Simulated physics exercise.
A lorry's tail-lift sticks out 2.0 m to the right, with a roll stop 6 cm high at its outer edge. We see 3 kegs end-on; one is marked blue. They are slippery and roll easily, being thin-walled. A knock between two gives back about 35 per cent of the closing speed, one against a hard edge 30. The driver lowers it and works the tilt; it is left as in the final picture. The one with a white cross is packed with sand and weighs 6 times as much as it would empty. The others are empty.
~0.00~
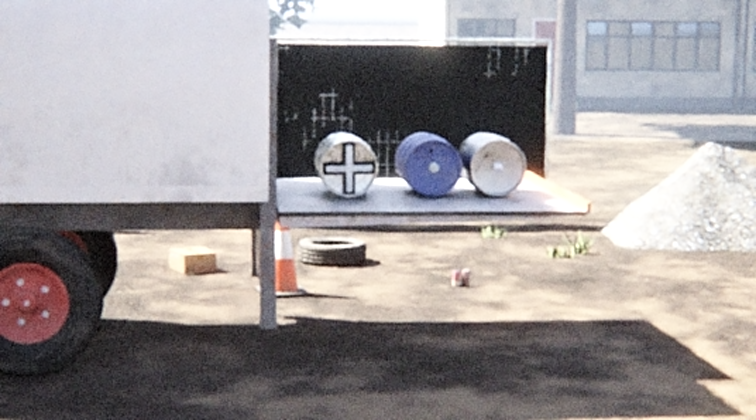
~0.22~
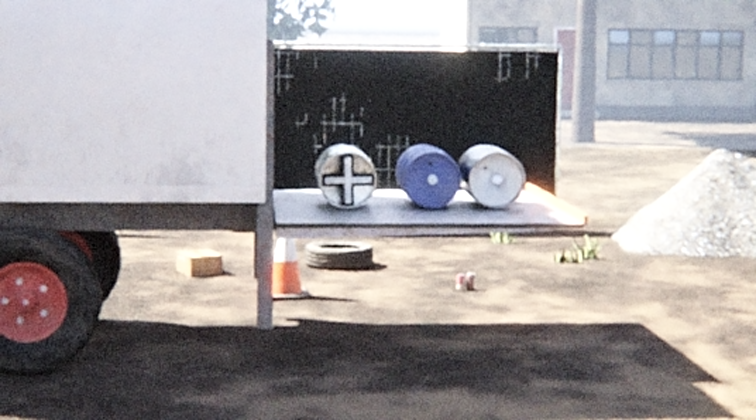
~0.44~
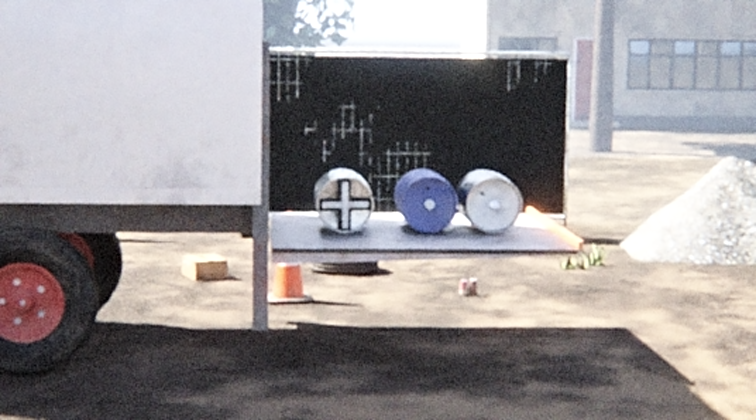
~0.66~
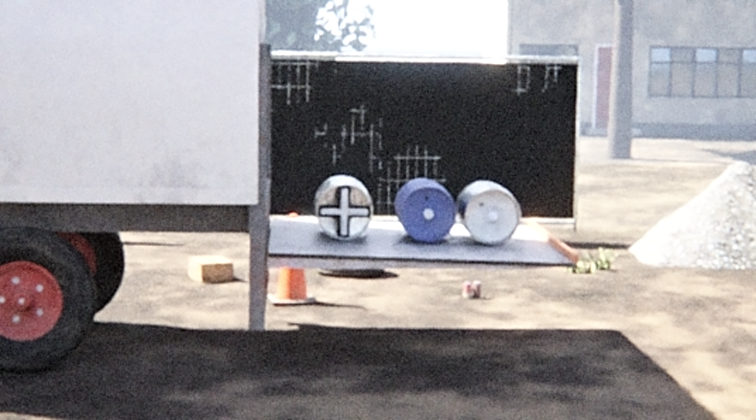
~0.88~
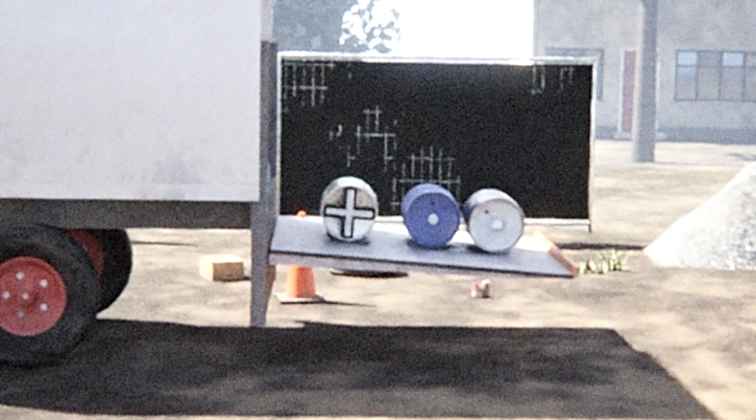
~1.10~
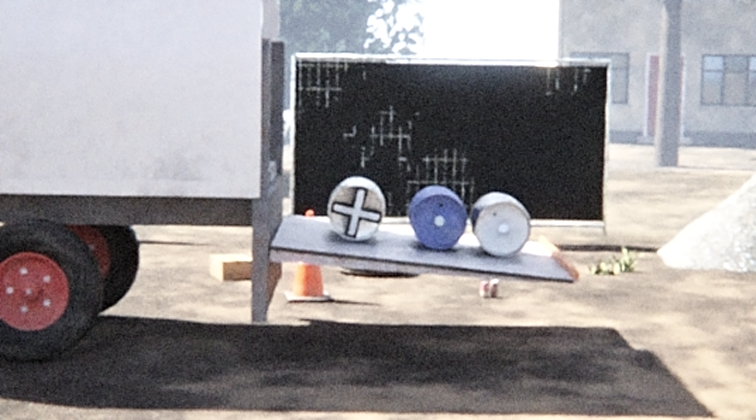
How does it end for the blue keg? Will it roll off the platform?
The blue keg rolls off the plate.
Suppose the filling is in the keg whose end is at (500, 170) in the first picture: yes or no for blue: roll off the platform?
In that case blue no.
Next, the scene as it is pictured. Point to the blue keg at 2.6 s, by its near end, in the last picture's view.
Near (514, 230).
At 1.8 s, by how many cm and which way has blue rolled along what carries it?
Blue 25 right.
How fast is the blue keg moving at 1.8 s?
Roughly 0.5 m/s.
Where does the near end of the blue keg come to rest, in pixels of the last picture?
Near (670, 324).
After 1.8 s, blue is on the plate, 65 cm from the stop, rolling right; 0 gone from the plate.
After 2.6 s, blue is on the plate, 35 cm from the stop, rolling right; 1 gone from the plate.
After 3.5 s, blue is over the stop and falling; 2 gone from the plate.
At rest (6.9 s), blue is on the ground; 2 gone from the plate.
